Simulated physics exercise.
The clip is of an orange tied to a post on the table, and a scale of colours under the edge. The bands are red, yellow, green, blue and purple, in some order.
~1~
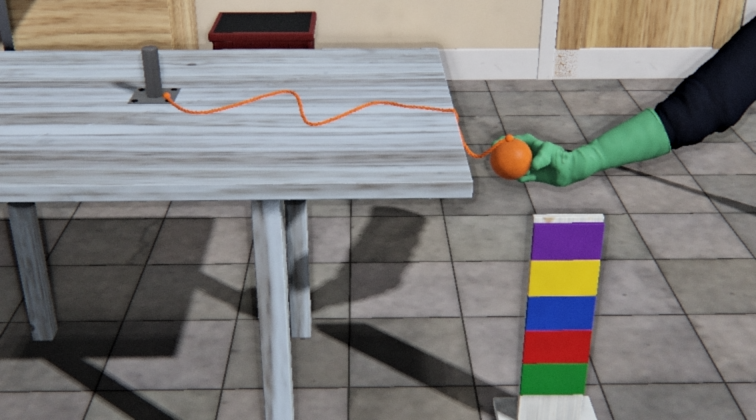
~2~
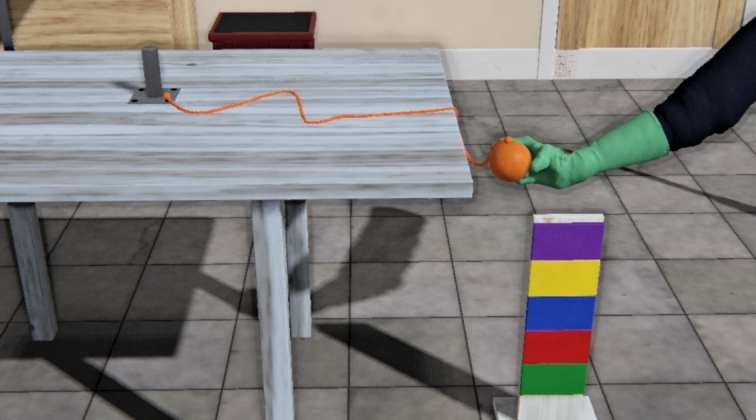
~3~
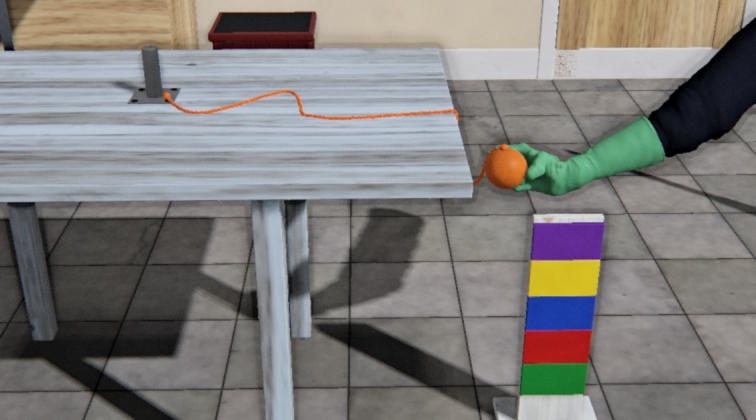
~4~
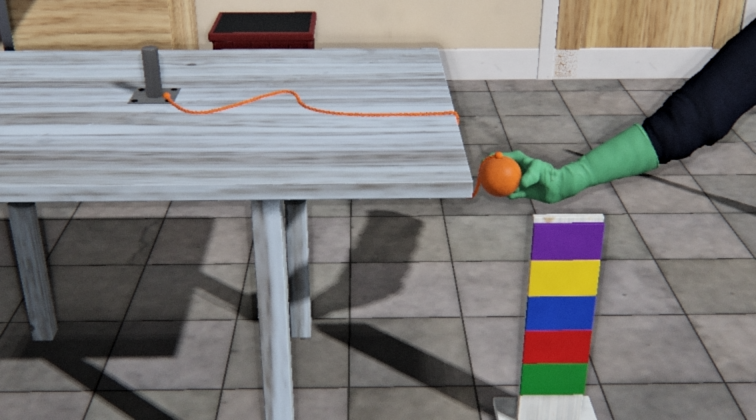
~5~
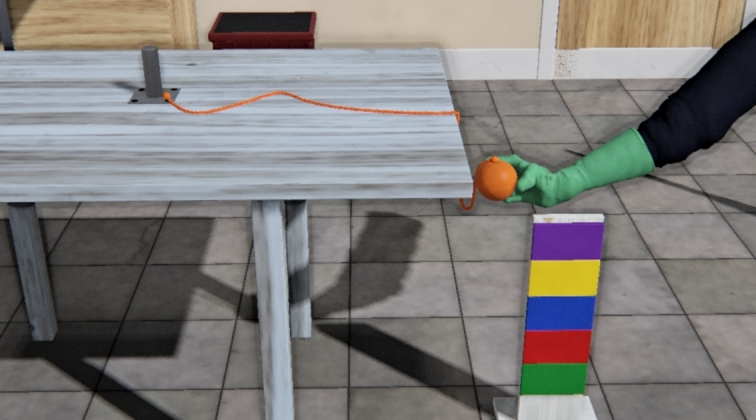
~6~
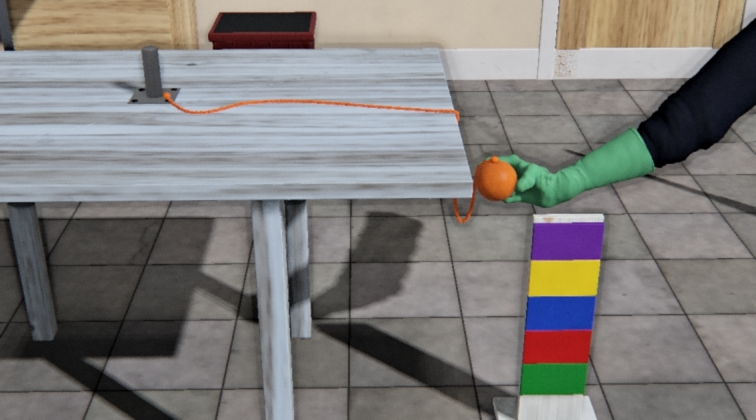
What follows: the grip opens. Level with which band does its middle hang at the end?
Its middle rests at the red band.
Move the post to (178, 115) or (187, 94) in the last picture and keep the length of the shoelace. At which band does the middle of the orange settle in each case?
It would be green; green.
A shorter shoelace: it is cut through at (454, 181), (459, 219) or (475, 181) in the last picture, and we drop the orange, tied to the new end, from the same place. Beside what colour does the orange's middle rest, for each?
One after the other, purple; yellow; blue.
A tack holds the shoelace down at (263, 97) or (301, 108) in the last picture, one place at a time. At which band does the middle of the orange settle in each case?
Try by try: Blue; yellow.
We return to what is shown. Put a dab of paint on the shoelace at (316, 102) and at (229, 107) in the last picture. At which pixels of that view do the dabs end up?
About (350, 104), and the other about (263, 100).
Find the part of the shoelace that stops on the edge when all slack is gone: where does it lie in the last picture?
Near (422, 110).
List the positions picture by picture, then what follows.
The first picture shows orange (511, 159); purple (568, 243); yellow (564, 279); blue (561, 314); red (557, 348); green (554, 380).
The second picture shows orange (510, 162); shoelace through (183, 110) (264, 96) (302, 113) (376, 115) (457, 128).
The third picture shows orange (506, 169).
The fourth picture shows orange (500, 177); shoelace through (183, 110) (264, 96) (318, 111) (414, 115) (457, 169).
The fifth picture shows orange (497, 181).
The sixth picture shows orange (497, 181); shoelace through (183, 110) (272, 102) (365, 106) (456, 121) (456, 211).
Soon after, orange near (465, 312); level with blue.
After that, orange near (430, 325); level with red.
In the end, orange near (444, 334); level with red. The red one.
